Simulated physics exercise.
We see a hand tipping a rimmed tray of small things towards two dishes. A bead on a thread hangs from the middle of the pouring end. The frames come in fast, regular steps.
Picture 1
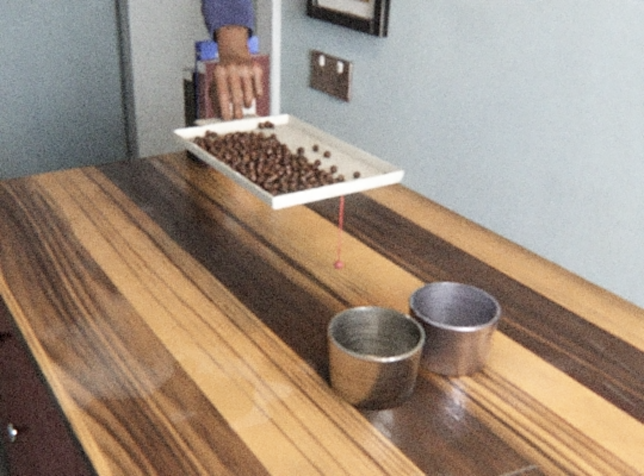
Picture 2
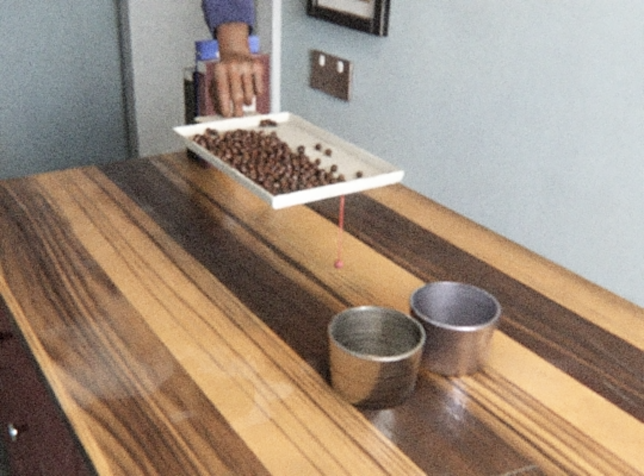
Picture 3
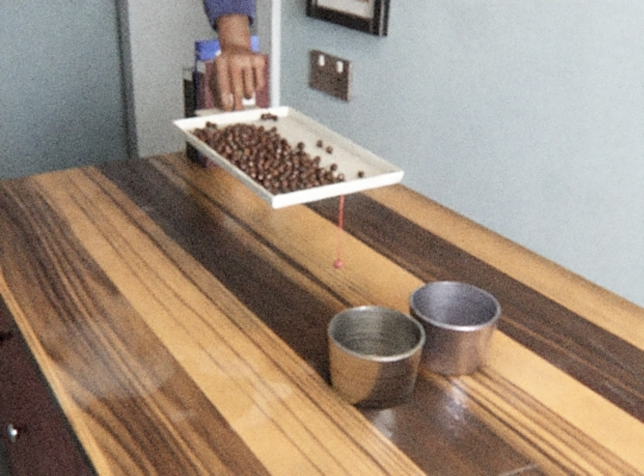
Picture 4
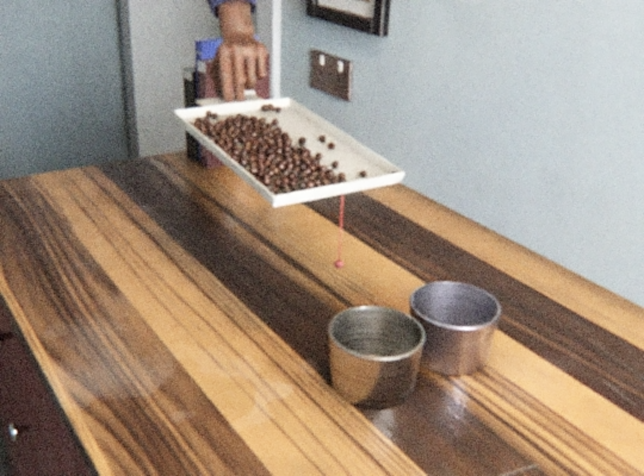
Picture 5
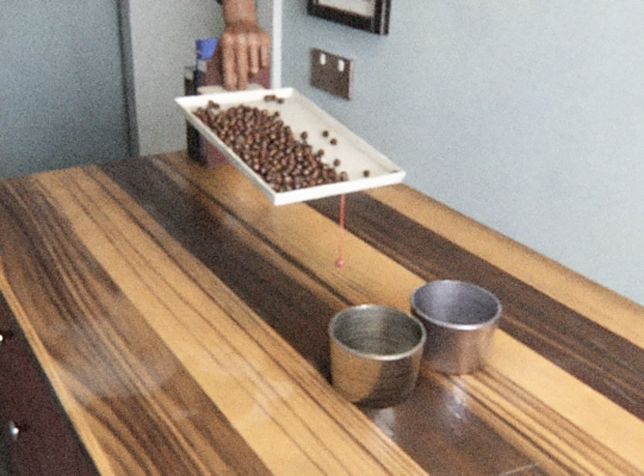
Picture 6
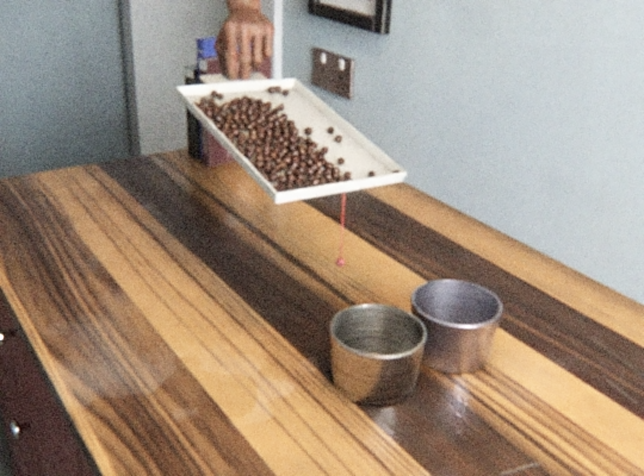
On a striped wooden tabletop near a pale blue wall, a hand holds a white rimmed tray of small brown balls, a red bead hanging on a thread beneath it, behind two metal dishes. The hand gradually raises the far end, tilting the tray slightly, and some balls begin shifting down its surface.
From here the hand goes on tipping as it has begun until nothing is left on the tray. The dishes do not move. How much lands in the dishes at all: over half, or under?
Caught overall: Under half.
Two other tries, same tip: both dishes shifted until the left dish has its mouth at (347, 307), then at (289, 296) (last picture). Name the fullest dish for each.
At the first place the dish on the right, at the second the right dish.
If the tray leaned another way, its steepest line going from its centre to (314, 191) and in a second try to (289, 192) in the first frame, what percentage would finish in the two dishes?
In turn 0 and 0 in a hundred.
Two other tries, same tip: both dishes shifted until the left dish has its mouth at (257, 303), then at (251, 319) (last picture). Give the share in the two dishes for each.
In turn 20 and 20 in a hundred.
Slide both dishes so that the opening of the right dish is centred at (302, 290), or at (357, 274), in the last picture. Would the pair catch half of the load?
First less than half, then under half.
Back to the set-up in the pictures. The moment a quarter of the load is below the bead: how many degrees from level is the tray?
Around 85° of tilt.
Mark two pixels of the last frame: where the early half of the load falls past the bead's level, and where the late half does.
Around (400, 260) and then (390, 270).
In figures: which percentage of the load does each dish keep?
About: Left dish 0, right dish 0 per cent.
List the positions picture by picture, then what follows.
The first frame shows corners of the pouring end (274, 197) and (401, 171), level; middle of the load (261, 160), chocolate balls; left dish (403, 376); right dish (482, 345); bead on its thread (338, 265).
The second frame shows corners of the pouring end (275, 197) and (401, 171), level; middle of the load (261, 159).
The third frame shows corners of the pouring end (275, 196) and (401, 171), tipped barely, lowest at the right corner; middle of the load (261, 155).
The fourth frame shows corners of the pouring end (275, 196) and (402, 172), tipped a little, lowest at the right corner; middle of the load (262, 150).
The fifth frame shows corners of the pouring end (277, 194) and (403, 172), tipped a little, lowest at the right corner; middle of the load (264, 144).
The sixth frame shows corners of the pouring end (278, 193) and (404, 172), tipped a little, lowest at the right corner; middle of the load (268, 140), roughly a third on the move; left dish (405, 374); right dish (484, 342).
Just after the last frame, tray tipped steeply; almost all on the tray; just a few outside both.
A moment on, tray tipped right over; roughly a quarter on the tray; just a few in the left dish; about a tenth in the right dish; roughly half outside both; roughly a quarter in the air.
Further on, tray tipped past a quarter turn; just a few in the left dish; about a tenth in the right dish; almost all outside both.
When it is over, tray tipped past a quarter turn; just a few in the left dish; about a tenth in the right dish; almost all outside both.
